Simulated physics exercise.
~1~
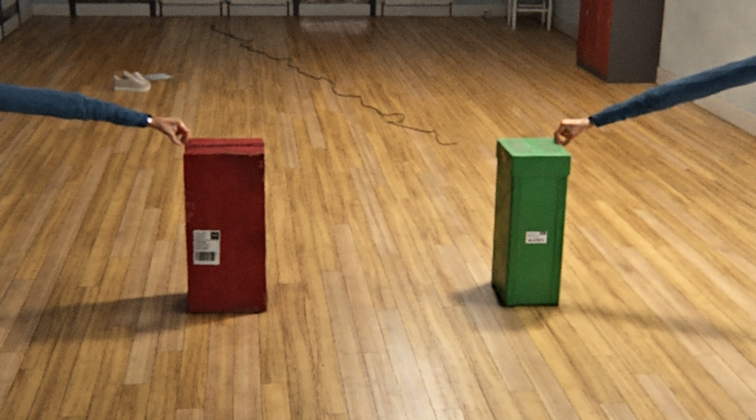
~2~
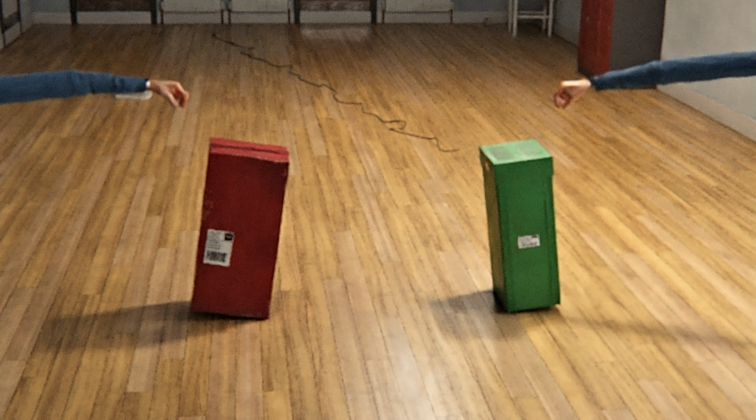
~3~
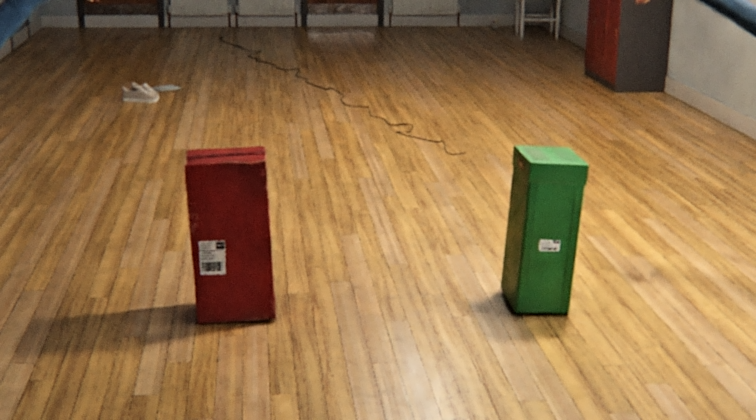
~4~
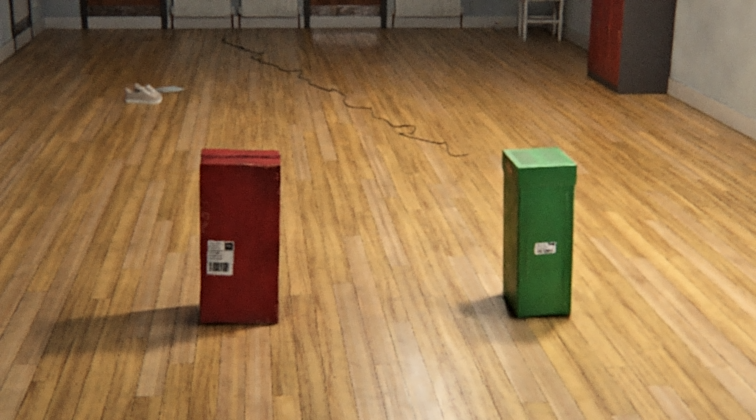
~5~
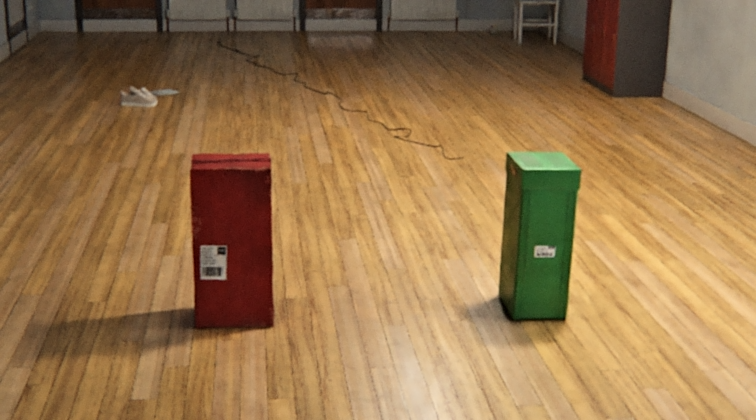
On a wooden floor in a large room, two hands let go of a tall red box on the left and a tall green box on the right and draw away, and both boxes rock slightly from side to side before ending upright.
